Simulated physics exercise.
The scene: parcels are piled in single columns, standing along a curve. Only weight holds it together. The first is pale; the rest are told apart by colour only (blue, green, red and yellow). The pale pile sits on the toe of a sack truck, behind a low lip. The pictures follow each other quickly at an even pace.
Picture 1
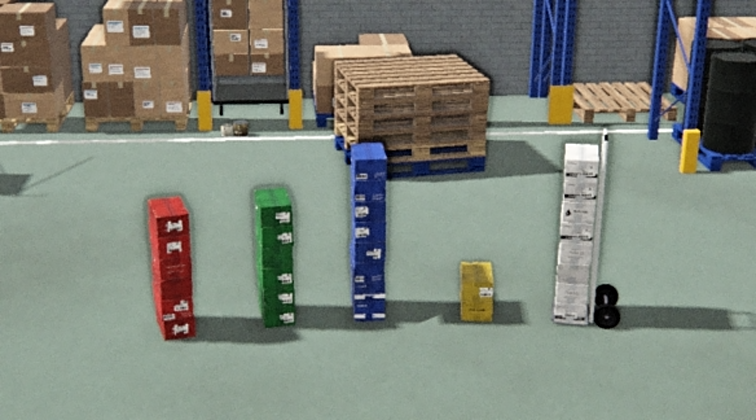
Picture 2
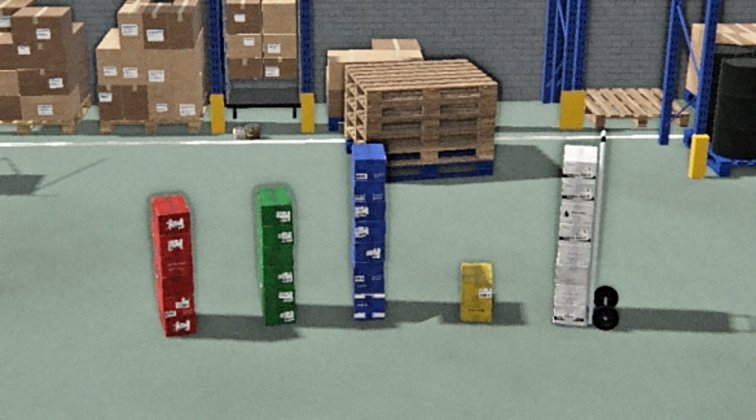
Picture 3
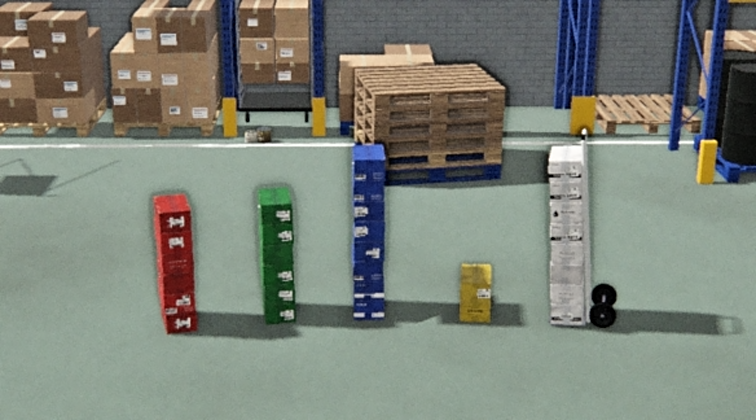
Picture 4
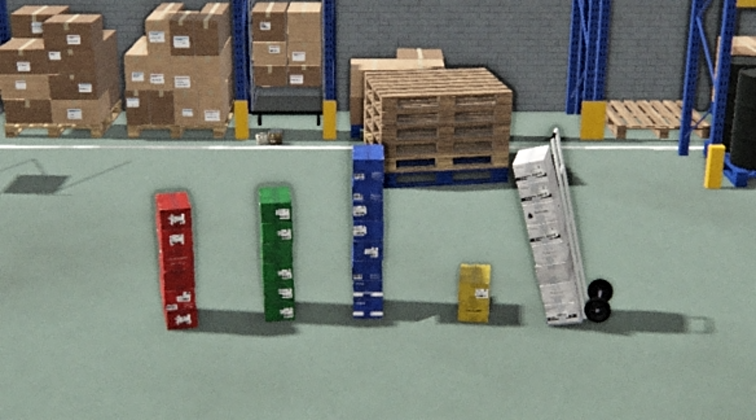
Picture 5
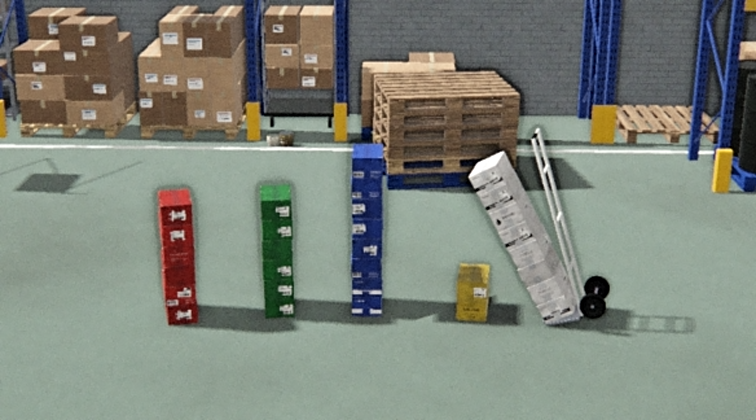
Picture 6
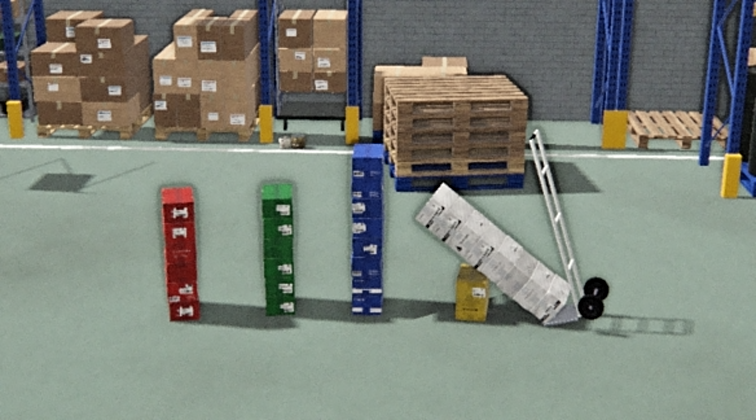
To begin with, a white stack of parcels stands upright against a sack truck, right of a short yellow pile and taller blue, green and red ones. The truck rocks slightly left, then the white stack leans away from it, tilting steeply leftward over the yellow pile while the others stay still.
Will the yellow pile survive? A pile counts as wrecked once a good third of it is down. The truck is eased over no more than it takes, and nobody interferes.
The yellow pile survives.
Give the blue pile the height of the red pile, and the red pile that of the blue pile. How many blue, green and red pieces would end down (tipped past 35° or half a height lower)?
Down at the end: Blue 0, green 0, red 0.
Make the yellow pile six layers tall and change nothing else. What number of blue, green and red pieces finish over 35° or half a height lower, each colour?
Blue 8, green 6, red 6.
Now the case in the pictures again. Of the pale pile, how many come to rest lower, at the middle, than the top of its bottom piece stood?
5 of them.
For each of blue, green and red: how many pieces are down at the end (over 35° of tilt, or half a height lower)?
The counts are blue 0, green 0, red 0.
Shortly afterwards, 8 of the pale pile down; none of the 2 yellow parcels down (0 of 22 in all colours); top yellow parcel unmoved.
Next, 8 of the pale pile down; none of the 2 yellow parcels down (0 of 22 in all colours); top yellow parcel a little from its place.
In the end, 8 of the pale pile down; none of the 2 yellow parcels down (0 of 22 in all colours); top yellow parcel a little from its place; top blue parcel unmoved. From the last view, middles, top yellow parcel near (469, 282), top blue parcel near (367, 161).
